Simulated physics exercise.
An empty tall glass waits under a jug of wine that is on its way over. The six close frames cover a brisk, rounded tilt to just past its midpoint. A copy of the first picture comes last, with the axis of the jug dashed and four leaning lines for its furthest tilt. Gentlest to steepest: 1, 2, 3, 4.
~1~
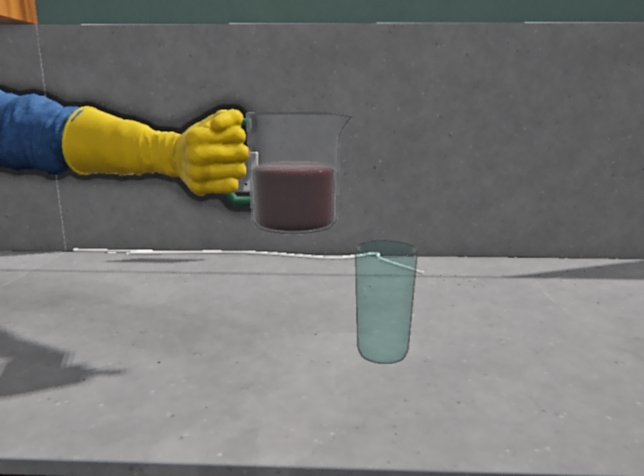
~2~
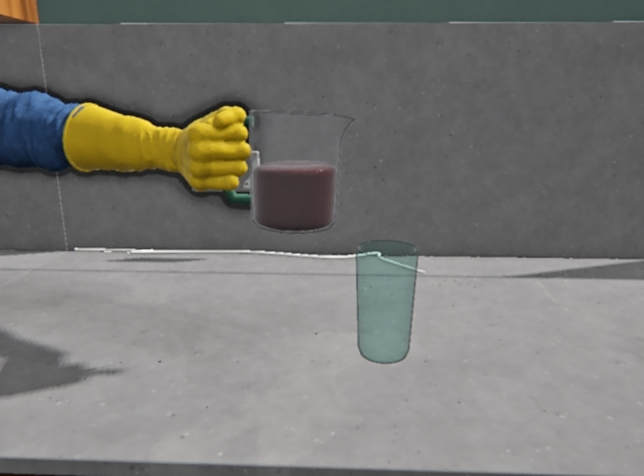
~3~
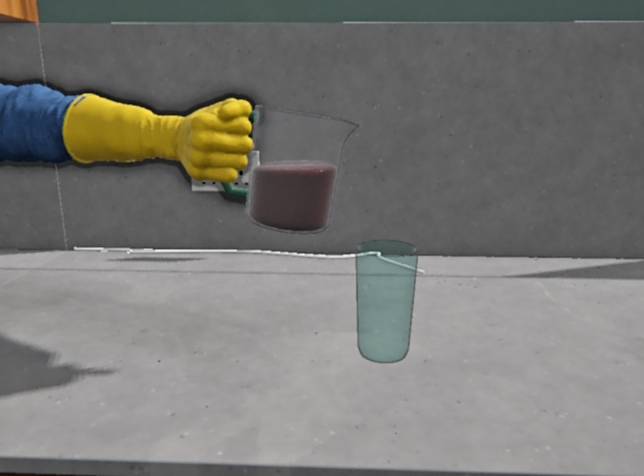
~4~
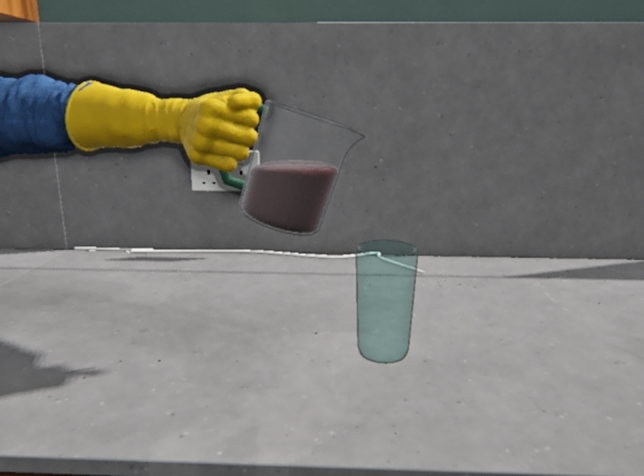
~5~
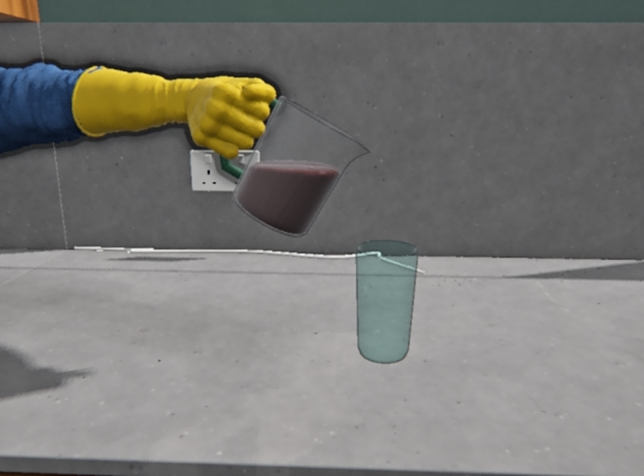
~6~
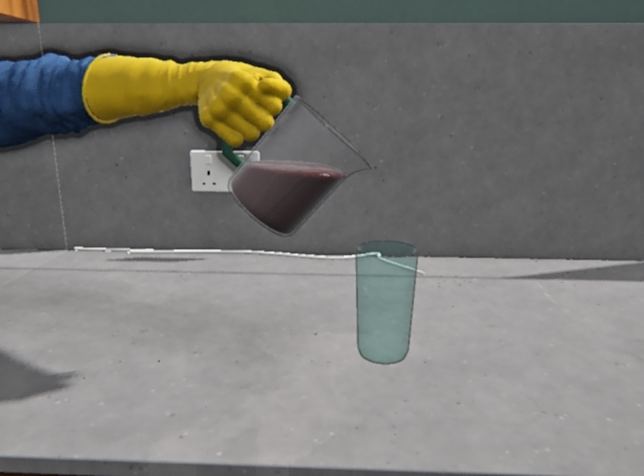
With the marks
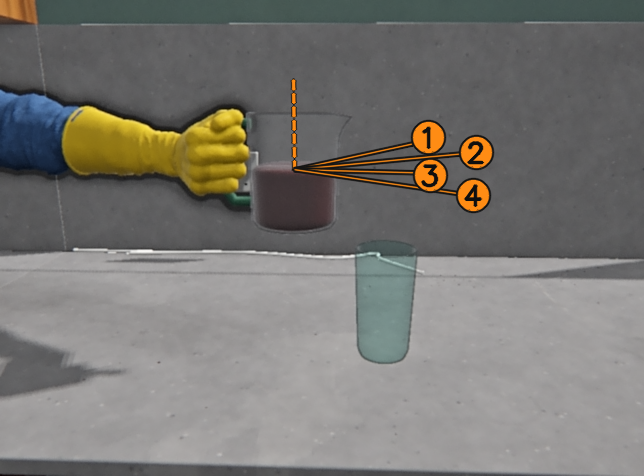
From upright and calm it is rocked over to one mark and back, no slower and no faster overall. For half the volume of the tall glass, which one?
Go for 1.
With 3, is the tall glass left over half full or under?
Over half.
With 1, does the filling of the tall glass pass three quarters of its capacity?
No, it does not.
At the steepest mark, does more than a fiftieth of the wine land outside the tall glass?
Yes.
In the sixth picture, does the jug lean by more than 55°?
No, it does not.
In orange, 1 at (412, 144); 2 at (459, 154); 3 at (413, 172); 4 at (456, 193).
If 1 is chosen, the tall glass ends with about 49 % of what it can hold; 6 % of the wine is spilt.
If 2 is chosen, the tall glass ends with about 64 % of what it can hold; 7 % of the wine is spilt.
If 3 is chosen, the tall glass ends with about 75 % of what it can hold; 10 % of the wine is spilt.
If 4 is chosen, the tall glass ends with about 87 % of what it can hold; 10 % of the wine is spilt.
